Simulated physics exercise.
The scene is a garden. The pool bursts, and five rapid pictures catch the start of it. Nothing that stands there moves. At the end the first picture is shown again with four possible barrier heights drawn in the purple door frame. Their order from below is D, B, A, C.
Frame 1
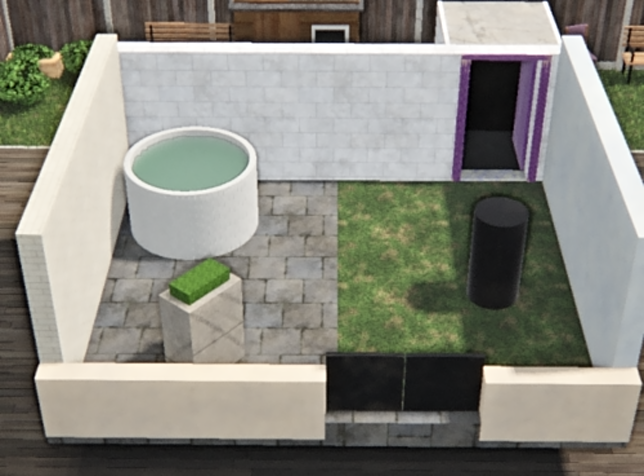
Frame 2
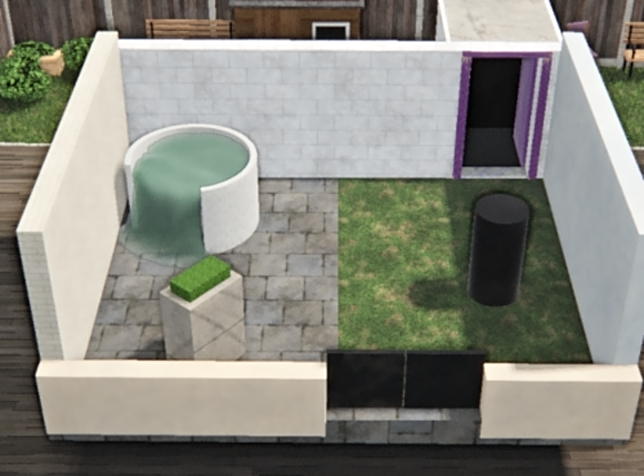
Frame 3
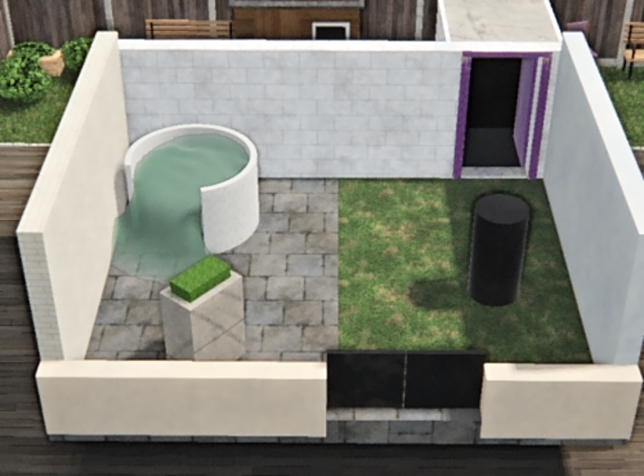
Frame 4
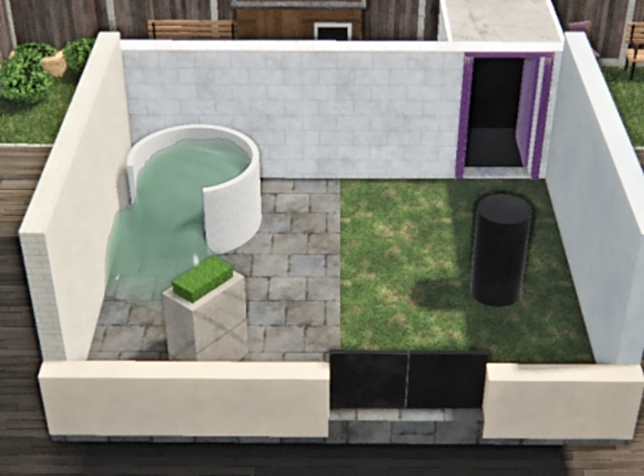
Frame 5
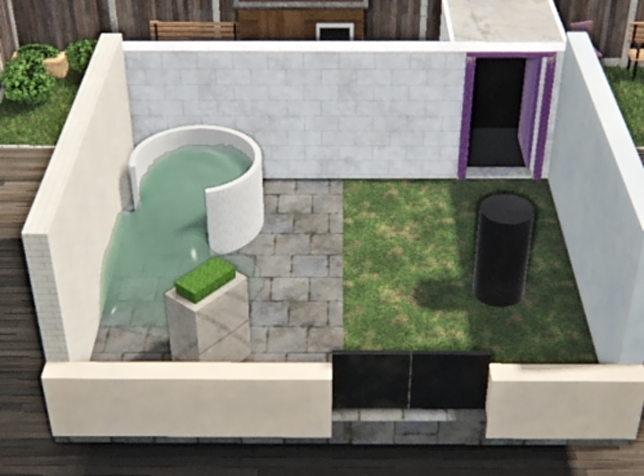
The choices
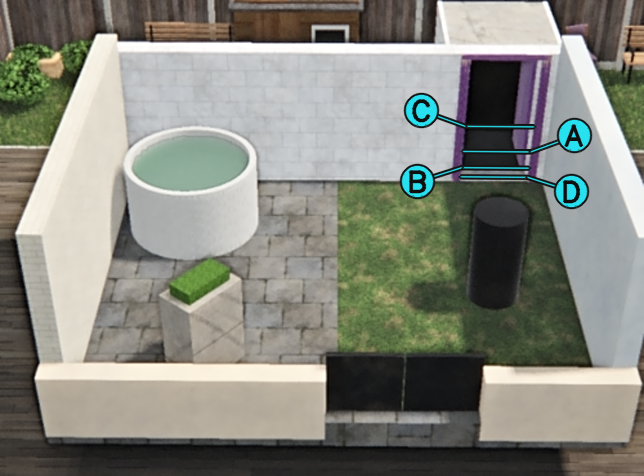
A walled garden holds a round white pool that opens, and green water spreads across the paving.
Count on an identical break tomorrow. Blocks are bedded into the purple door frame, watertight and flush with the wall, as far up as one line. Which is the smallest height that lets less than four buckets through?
Go for D.
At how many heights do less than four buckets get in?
All of them.
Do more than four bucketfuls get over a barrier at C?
No, that is safe.
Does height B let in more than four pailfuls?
No, that is safe.
On the marked copy, A at (496, 151); B at (495, 167); C at (499, 126); D at (494, 177); from the bottom up D, B, A, C.
Choosing A, nothing gets over.
Choosing B, nothing gets over.
Choosing C, nothing gets over.
Choosing D, a splash gets over, under a bucket.
